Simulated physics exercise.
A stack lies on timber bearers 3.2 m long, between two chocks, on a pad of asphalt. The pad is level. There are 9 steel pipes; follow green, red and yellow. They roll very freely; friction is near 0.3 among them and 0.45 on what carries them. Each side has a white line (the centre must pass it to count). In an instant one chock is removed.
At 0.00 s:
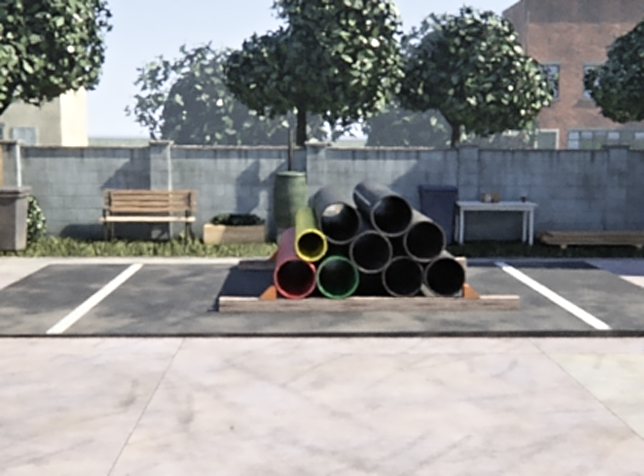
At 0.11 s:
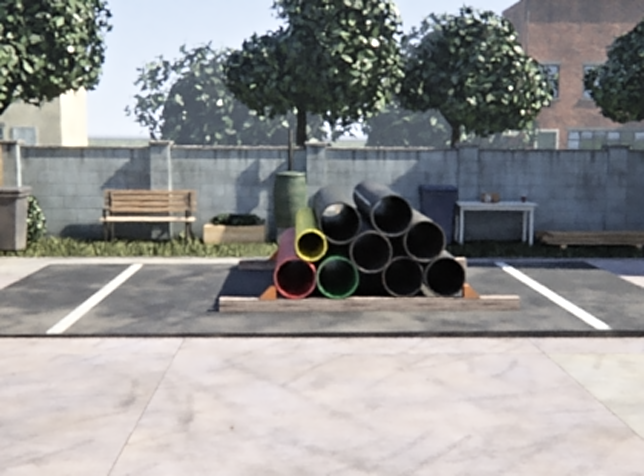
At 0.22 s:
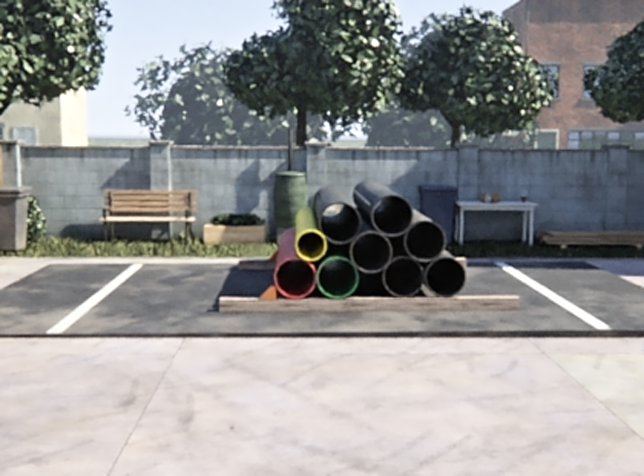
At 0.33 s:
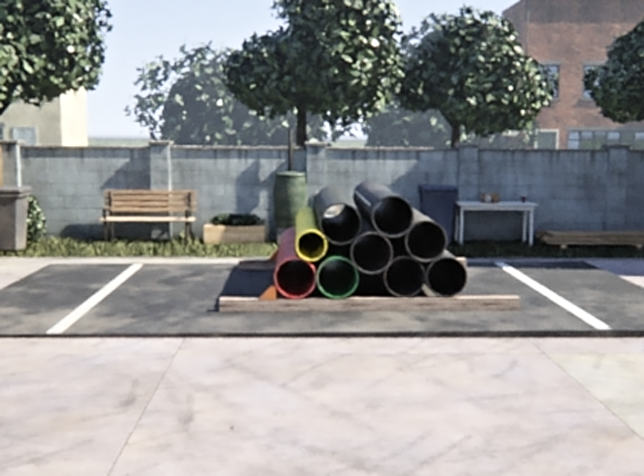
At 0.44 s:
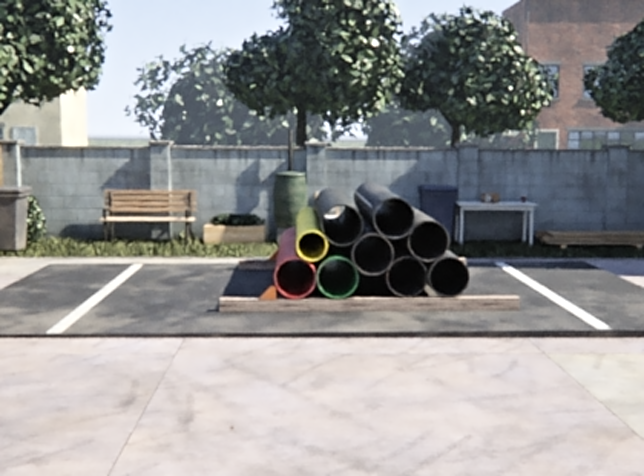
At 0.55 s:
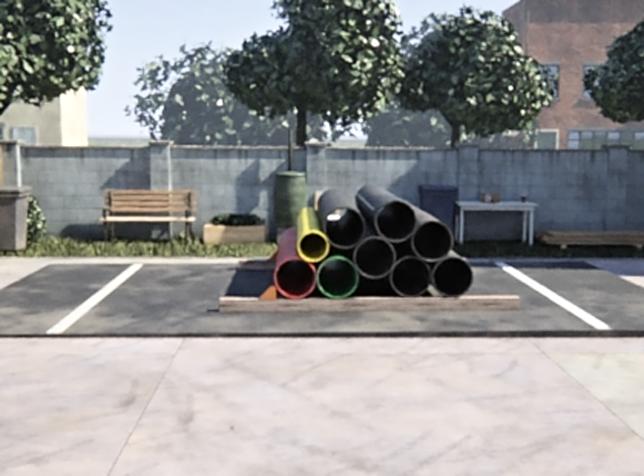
Parking bay by a block wall, a stack of dark and coloured pipes shifting slightly right after the right chock disappears.
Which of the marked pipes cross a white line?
The green pipe does not cross a line, the red does not cross a line, the yellow keeps its middle inside the lines.
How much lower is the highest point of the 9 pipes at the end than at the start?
Roughly 25 cm.
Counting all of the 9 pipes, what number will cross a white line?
In all, 1.
By 2.6 s, green is on the bearers, 130 cm from the bearers' left end; red is on the bearers, 80 cm from the bearers' left end; yellow is up on others, 105 cm from the bearers' left end; 0 of 9 have crossed.
Finally (5.3 s), green is on the bearers, 130 cm from the bearers' left end; red is on the bearers, 80 cm from the bearers' left end; yellow is up on others, 105 cm from the bearers' left end; 1 of 9 has crossed.
